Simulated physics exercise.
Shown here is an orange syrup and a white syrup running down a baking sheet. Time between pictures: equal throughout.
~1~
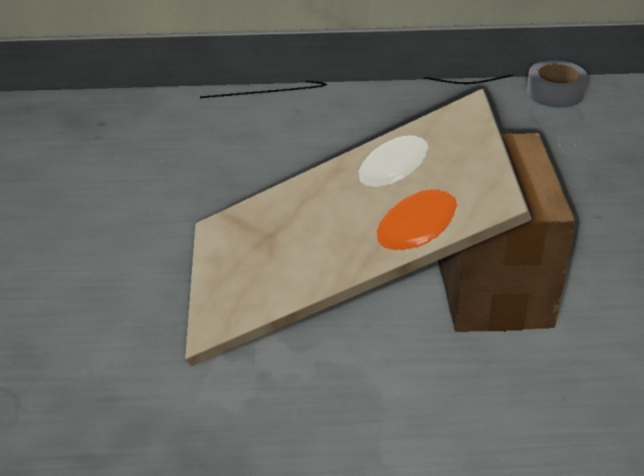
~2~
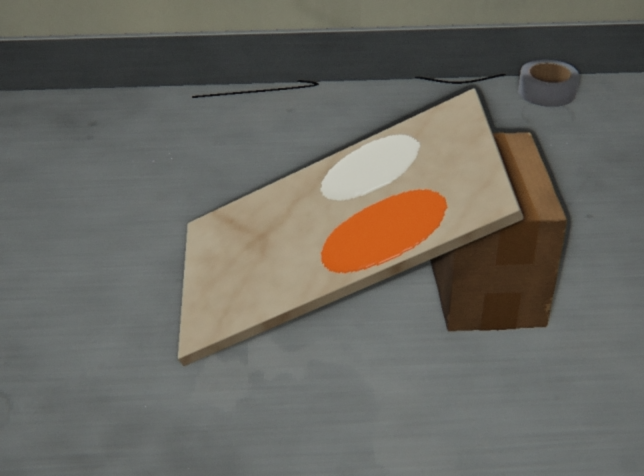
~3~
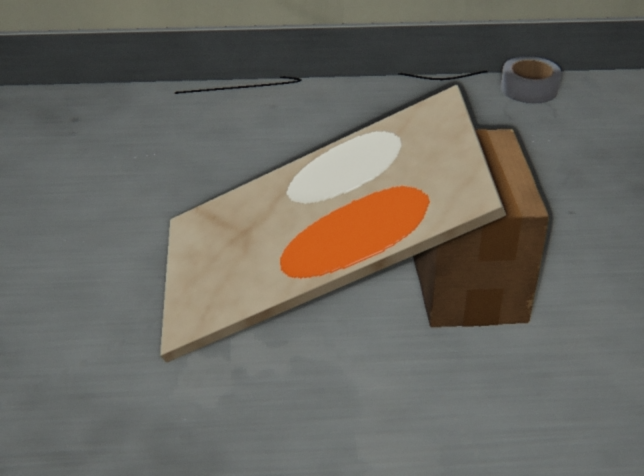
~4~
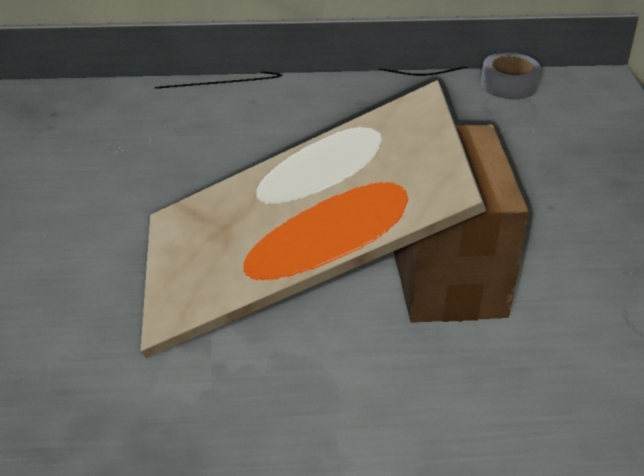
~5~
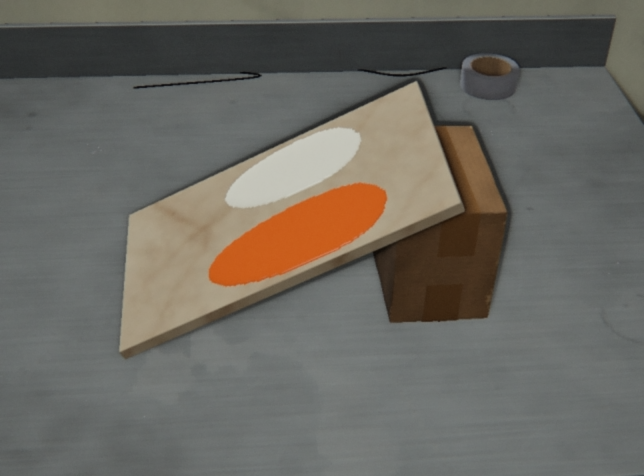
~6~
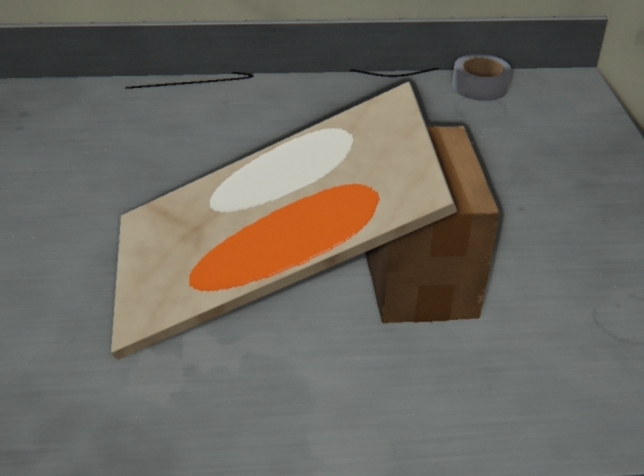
An orange syrup and a white syrup spread side by side down a tilted board propped on a brown box, stretching into long ovals toward the lower left while the view drifted slightly right.
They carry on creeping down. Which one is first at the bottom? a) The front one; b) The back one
The front one (a).
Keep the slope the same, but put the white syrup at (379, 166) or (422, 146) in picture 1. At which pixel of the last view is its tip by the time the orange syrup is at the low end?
Its tip is at (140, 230) in the first case and at (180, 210) in the second.
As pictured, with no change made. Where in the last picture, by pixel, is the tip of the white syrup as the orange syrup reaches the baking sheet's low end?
You'd find the leading point around (162, 224).
Soon after, the orange syrup is close to the edge; the white syrup is three quarters of the way down.
In the end, the orange syrup is at the low edge; the white syrup is three quarters of the way down.
